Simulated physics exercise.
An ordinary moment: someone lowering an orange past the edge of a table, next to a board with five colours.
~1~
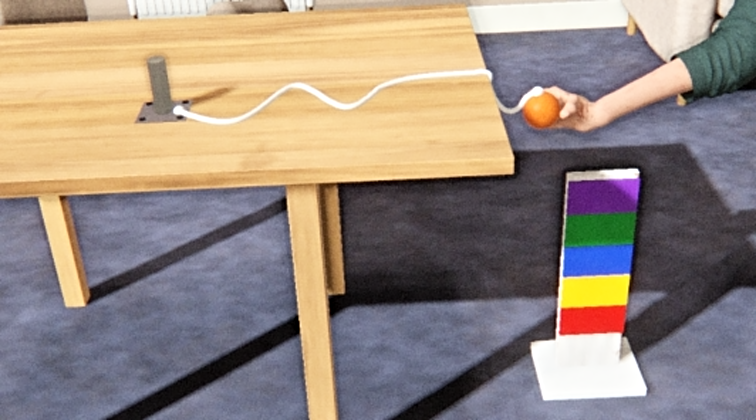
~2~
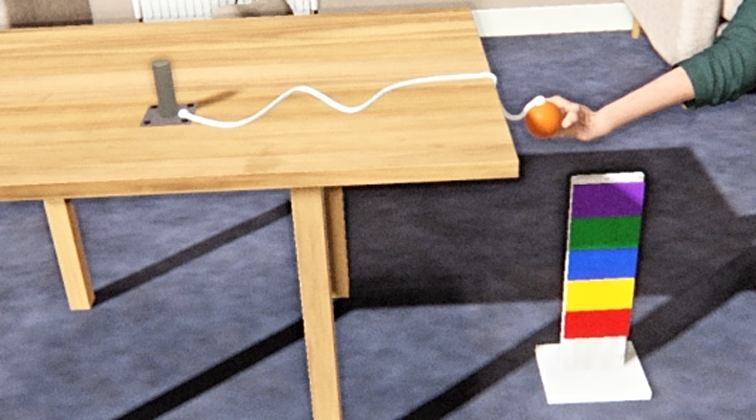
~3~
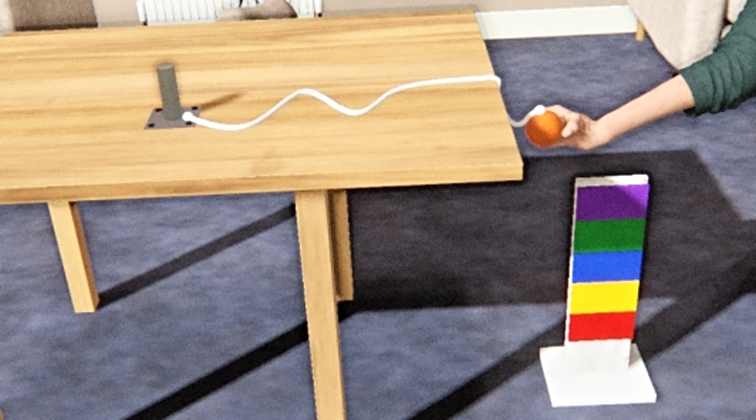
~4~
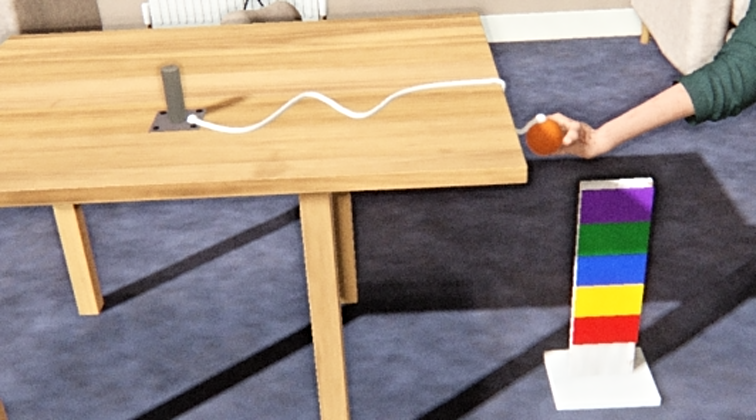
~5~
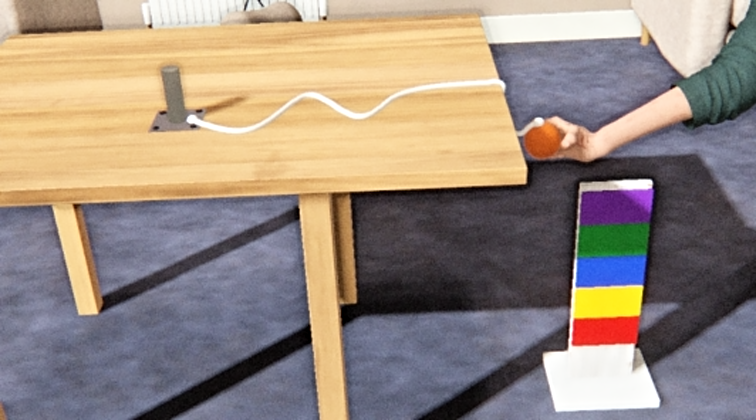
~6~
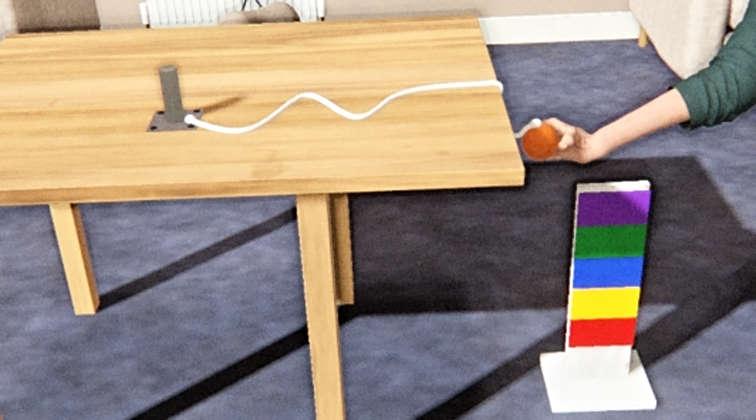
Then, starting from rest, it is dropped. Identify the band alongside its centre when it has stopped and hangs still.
Its centre is alongside the blue band.
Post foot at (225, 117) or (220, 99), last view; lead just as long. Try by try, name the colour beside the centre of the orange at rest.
Answer, in order: Yellow, yellow.
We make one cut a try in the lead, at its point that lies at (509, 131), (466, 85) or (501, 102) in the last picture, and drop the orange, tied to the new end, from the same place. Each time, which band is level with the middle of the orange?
One at a time, the answers are: Green; none, it hangs higher; purple.
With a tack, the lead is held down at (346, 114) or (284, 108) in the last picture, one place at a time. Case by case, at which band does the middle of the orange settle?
First try purple, second try green.
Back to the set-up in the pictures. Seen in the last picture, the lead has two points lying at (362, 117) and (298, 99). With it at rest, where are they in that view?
First near (443, 98), second near (348, 106).
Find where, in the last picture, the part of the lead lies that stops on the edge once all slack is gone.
Location: About (398, 96).
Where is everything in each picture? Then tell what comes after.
In the first frame, orange (542, 110); purple (603, 198); green (600, 231); blue (598, 262); yellow (595, 292); red (592, 321).
In the second frame, orange (544, 119); lead through (216, 124) (281, 100) (339, 107) (397, 87) (480, 76).
In the third frame, orange (544, 129).
In the fourth frame, orange (545, 137); lead through (224, 130) (289, 105) (347, 112) (405, 92) (488, 82).
In the fifth frame, orange (542, 141).
In the sixth frame, orange (540, 142); lead through (222, 130) (287, 106) (345, 114) (403, 94) (486, 84).
A little later, orange near (519, 264); level with blue.
Next, orange near (479, 275); level with blue.
Later still, orange near (502, 280); level with blue.
When it is over, orange near (502, 281); level with blue. At blue.
